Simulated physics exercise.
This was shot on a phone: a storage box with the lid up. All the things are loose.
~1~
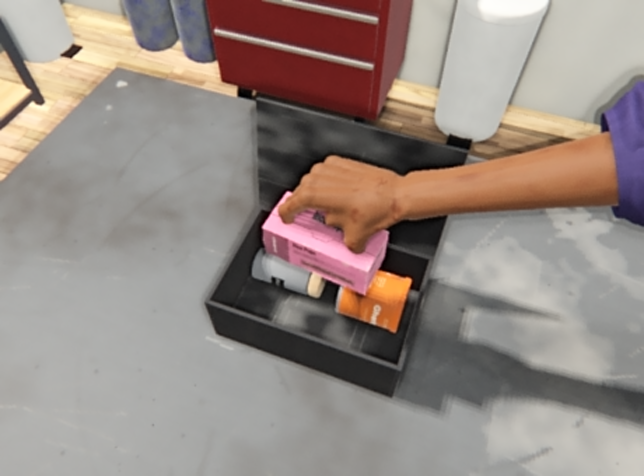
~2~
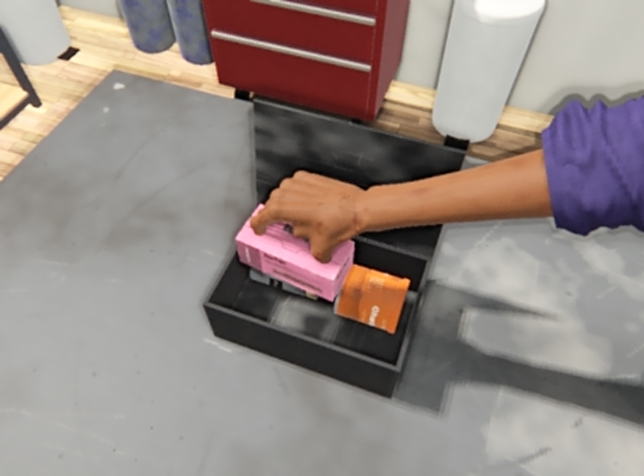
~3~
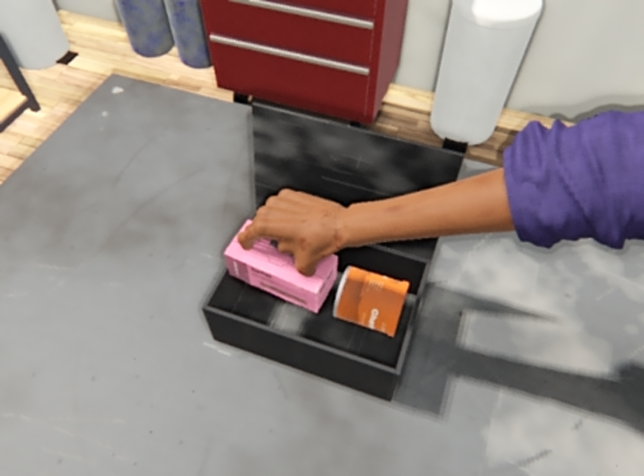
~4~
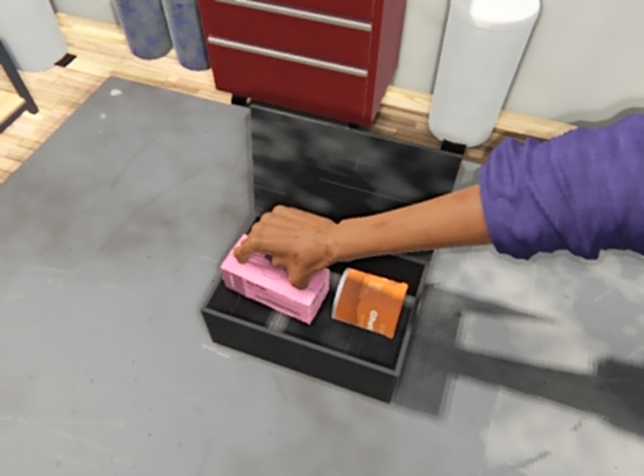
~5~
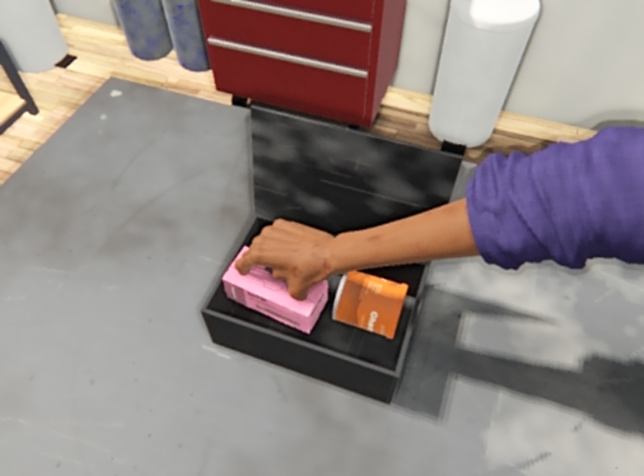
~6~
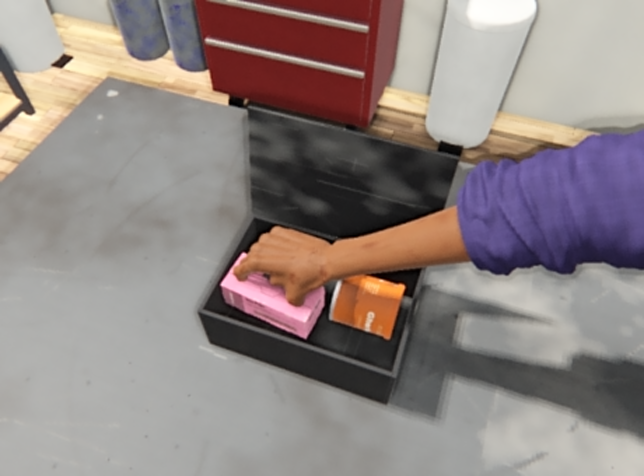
On a gray surface, a hand in a purple sleeve lowered a pink carton leftward into an open black box, covering a gray item beside an orange tin, and kept its grip on the carton.
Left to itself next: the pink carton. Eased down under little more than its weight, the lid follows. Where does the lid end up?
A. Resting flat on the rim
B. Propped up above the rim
Answer: A.
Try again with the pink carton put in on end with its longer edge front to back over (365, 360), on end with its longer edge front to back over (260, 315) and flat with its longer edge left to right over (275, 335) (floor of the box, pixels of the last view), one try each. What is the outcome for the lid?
Open, Open, Closed.
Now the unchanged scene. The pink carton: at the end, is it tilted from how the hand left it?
By the end the pink carton has kept its angle.
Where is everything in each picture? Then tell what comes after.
In the first picture, coming down; pink carton (325, 242); orange tin (373, 296).
In the second picture, coming down; pink carton (296, 252); orange tin (372, 298).
In the third picture, coming down; pink carton (282, 266); orange tin (371, 300).
In the fourth picture, coming down; pink carton (276, 278); orange tin (370, 302).
In the fifth picture, coming down; pink carton (276, 289); orange tin (370, 303).
In the sixth picture, in place under the hand; pink carton (274, 295); orange tin (367, 303).
Then, 1.00 s on from there, lid starting down; pink carton shifted a little near (273, 315).
Then, 1.60 s on from there, lid 58° above the rim; pink carton shifted a little near (273, 315); grey shaker shifted a little.
Then, 2.00 s on from there, lid 21° above the rim; pink carton shifted a little near (273, 315); grey shaker shifted a little.
In the end, lid shut; moved from the start, pink carton; the other 2 unmoved. At the end, from the last picture's camera, pink carton near (273, 315).
